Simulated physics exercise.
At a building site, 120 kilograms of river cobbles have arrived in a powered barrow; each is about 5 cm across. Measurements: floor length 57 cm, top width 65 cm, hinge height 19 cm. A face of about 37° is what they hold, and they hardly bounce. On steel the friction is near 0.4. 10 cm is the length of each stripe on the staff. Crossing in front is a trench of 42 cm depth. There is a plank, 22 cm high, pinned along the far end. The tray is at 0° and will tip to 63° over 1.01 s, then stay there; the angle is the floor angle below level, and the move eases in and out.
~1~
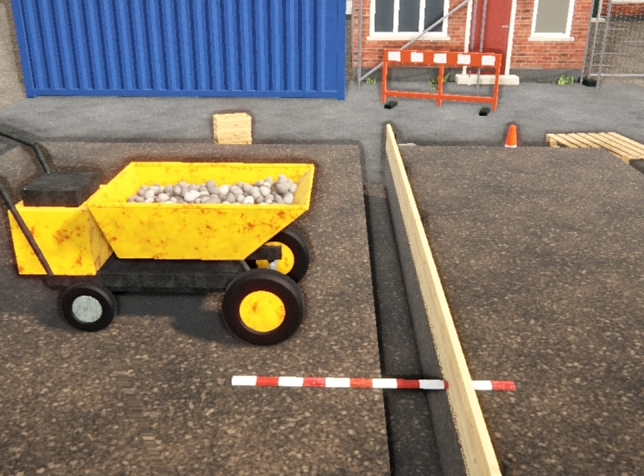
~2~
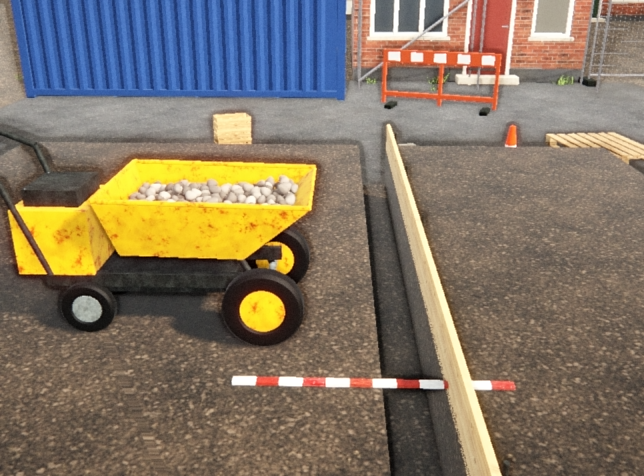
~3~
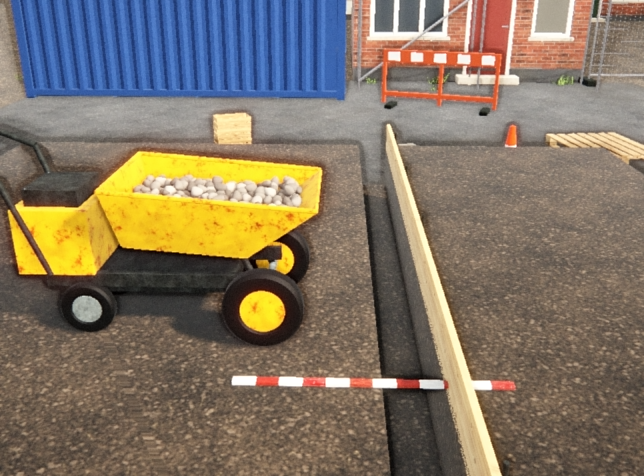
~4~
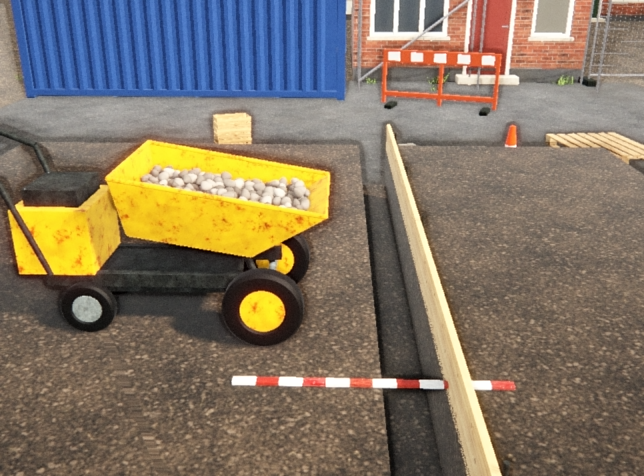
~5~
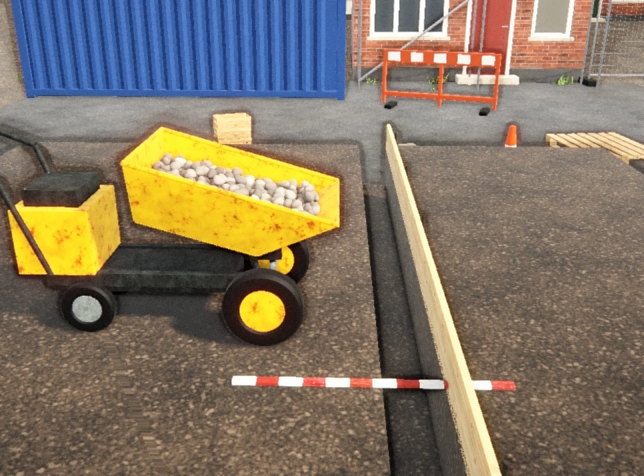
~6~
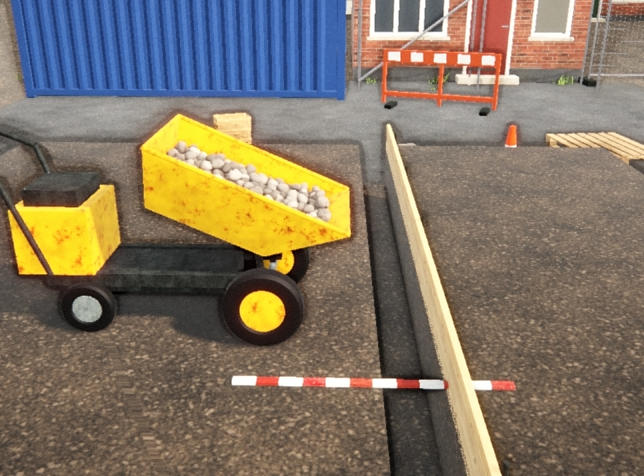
A yellow dumper with a tray of grey stones stands at the left of a paved building site, seen from its side and slightly above by a still camera. A narrow trench with an upright wooden plank runs along its right, with a red-and-white pole across it and a blue container and orange barrier behind. The tray slowly tilts down rightward, its back rising, while the wheels stay put.
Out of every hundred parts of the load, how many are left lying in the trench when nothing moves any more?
Around 96 in every hundred.
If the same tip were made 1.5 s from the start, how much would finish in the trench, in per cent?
In that case some 100 per cent.
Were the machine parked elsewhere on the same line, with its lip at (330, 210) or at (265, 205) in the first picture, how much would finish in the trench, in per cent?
The first gives about 80 percent and the second about 95 percent.
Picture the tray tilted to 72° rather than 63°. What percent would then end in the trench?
In that case some 100 per cent.
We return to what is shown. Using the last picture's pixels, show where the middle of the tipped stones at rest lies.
Their middle lands near (403, 368).
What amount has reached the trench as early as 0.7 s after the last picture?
Something like 25 in a hundred.
Then, 0.3 s after the last picture the floor is at 53°, 100 % in the tray; the foremost stones are at (370, 253).
Then, 0.7 s after the last picture the floor is at 63°, 73 % in the tray, 27 % in the trench; the foremost stones are at (426, 311).
Then, 1.0 s after the last picture the floor is at 63°, 24 % in the tray, 72 % in the trench, 4 % past the trench; the foremost stones are at (489, 308).
Then, 3.0 s after the last picture the floor is at 63°, 0 % in the tray, 96 % in the trench, 4 % past the trench; the foremost stones are at (540, 312).
